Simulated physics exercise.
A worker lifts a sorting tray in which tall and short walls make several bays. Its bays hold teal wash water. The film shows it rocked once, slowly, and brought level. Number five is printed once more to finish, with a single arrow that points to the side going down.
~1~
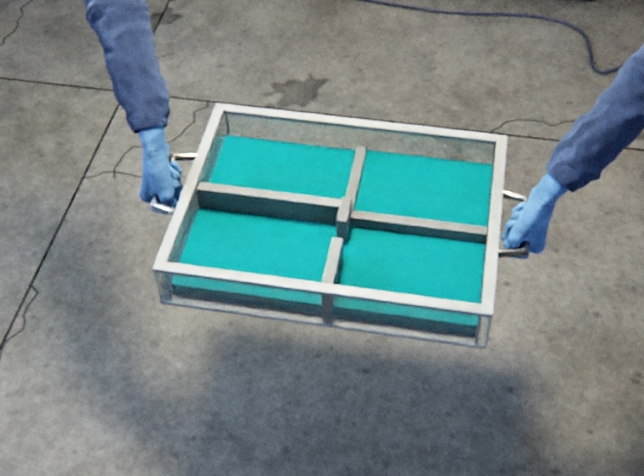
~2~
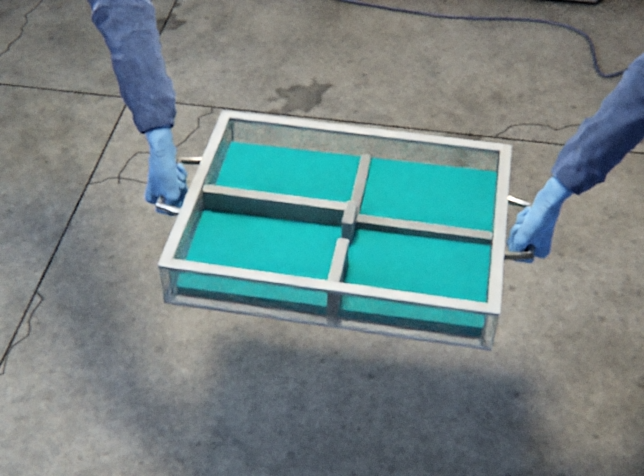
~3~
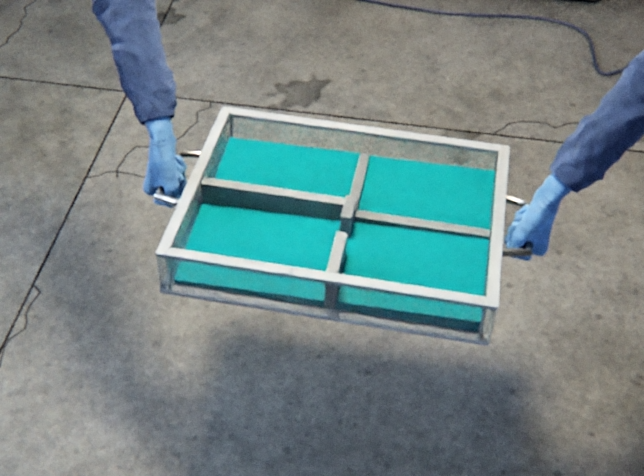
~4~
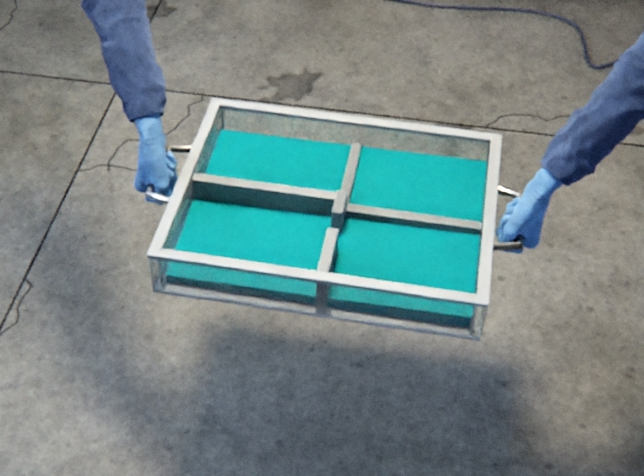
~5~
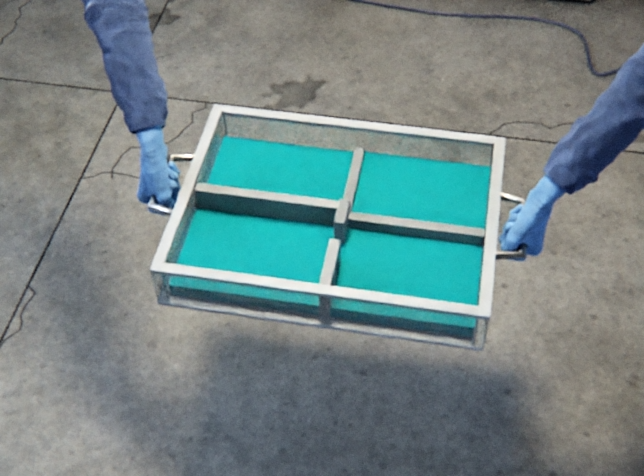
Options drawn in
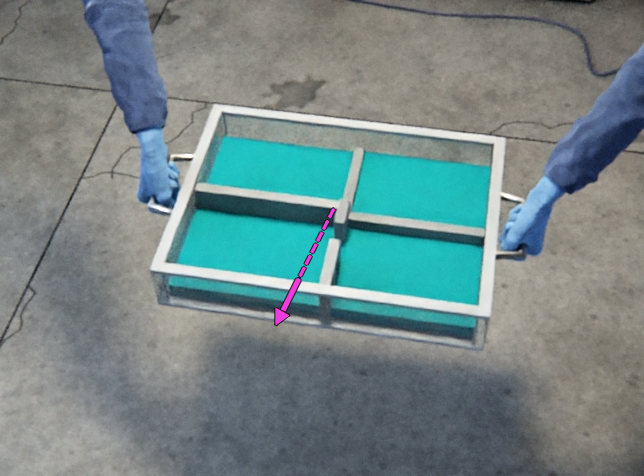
A clear-sided tray with pale rims and four bays of teal liquid hangs above a cracked grey concrete floor, seen from above at an angle. Blue-gloved hands in dark blue sleeves grip metal handles at its left and right, with a dark stain and a blue cable behind. The hands rock the tray slightly and bring it level, while the view shifts a little.
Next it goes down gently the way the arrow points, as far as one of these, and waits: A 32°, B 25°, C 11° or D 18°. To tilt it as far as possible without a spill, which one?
D.
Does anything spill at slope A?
Yes, that goes wrong.
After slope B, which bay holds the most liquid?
That is the front left bay.
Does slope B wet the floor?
Yes, it does.
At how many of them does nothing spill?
Two.
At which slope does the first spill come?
Slope B.
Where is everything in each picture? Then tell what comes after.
In the first picture, the tray is level; deepest in the back right bay, at (421, 192), shallowest in the back left.
In the second picture, tipped about 4° down to the back; no wall is crossed.
In the third picture, tipped about 6° down to the back; no wall is crossed.
In the fourth picture, tipped about 3° down to the back; no wall is crossed.
In the fifth picture, the tray is level; deepest in the front left bay, at (258, 253), shallowest in the back left.
The arrow ends at (278, 320).
If A is chosen, about 31 % goes over the rim.
If B is chosen, about 6 % goes over the rim.
If C is chosen, nothing spills; the front left bay holds the most.
If D is chosen, nothing spills; the front left bay holds the most.
